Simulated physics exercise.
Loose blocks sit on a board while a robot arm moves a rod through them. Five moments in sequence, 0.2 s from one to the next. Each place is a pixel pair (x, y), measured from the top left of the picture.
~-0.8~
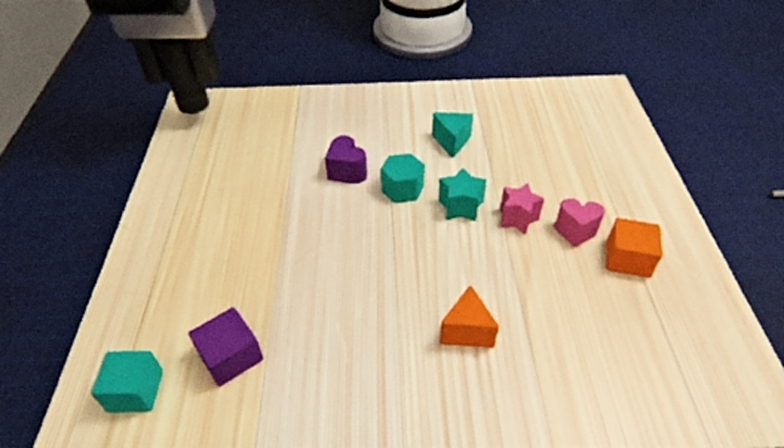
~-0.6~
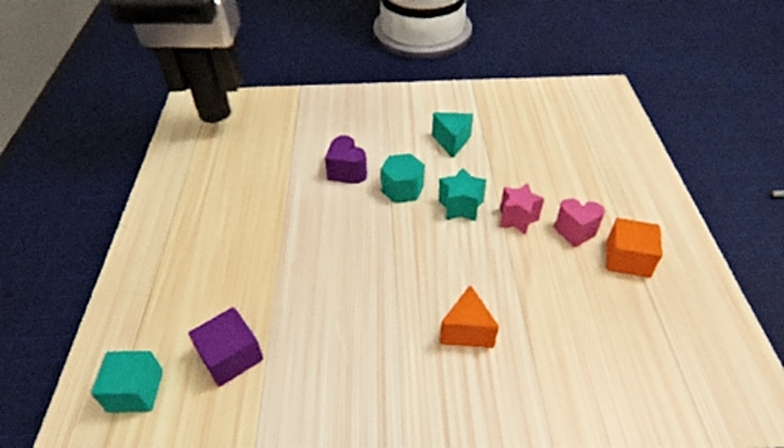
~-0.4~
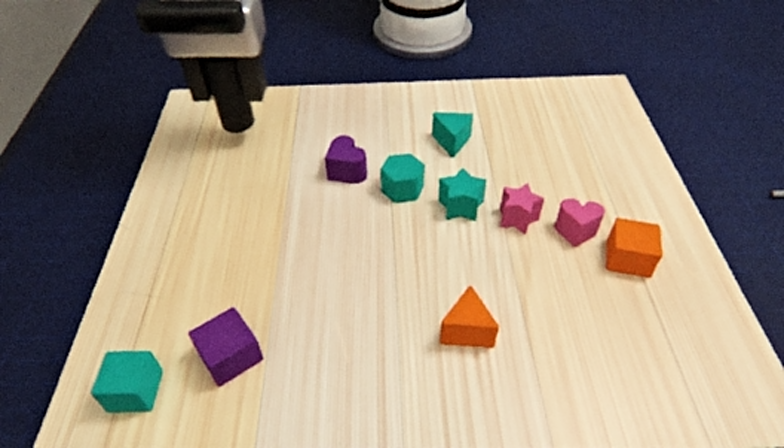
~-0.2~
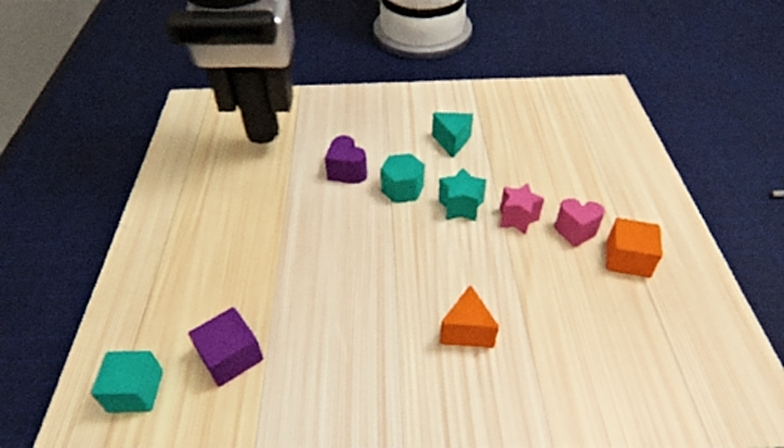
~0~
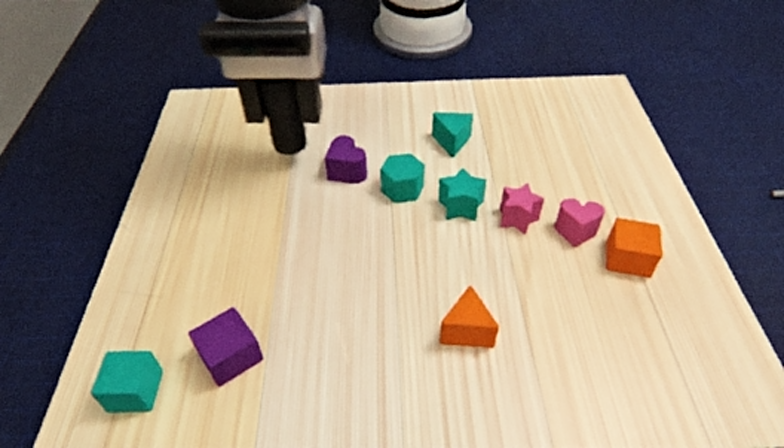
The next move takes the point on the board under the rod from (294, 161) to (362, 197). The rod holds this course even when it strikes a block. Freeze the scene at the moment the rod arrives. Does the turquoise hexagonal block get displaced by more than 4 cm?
Answer: No.
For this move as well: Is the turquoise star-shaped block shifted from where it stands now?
Short answer: No.
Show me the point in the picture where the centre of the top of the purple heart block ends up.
By then it is at (379, 153).
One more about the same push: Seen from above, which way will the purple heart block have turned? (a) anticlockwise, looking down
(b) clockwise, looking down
I choose a.
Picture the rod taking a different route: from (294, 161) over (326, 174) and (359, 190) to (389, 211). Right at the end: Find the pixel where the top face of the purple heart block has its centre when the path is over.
Top centre: (387, 153).
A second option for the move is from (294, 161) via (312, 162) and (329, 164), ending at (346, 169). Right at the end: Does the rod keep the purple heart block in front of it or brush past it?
As far as I can tell, the purple heart block is still leading the way in front of the rod.
On the path given first. Halfway along, rod (325, 163); purple heart block (359, 151), turned 25° anticlockwise.
At the end, rod (361, 182); purple heart block (379, 153), turned 60° anticlockwise; turquoise hexagonal block (412, 166), turned 25° clockwise; turquoise star-shaped block unmoved.
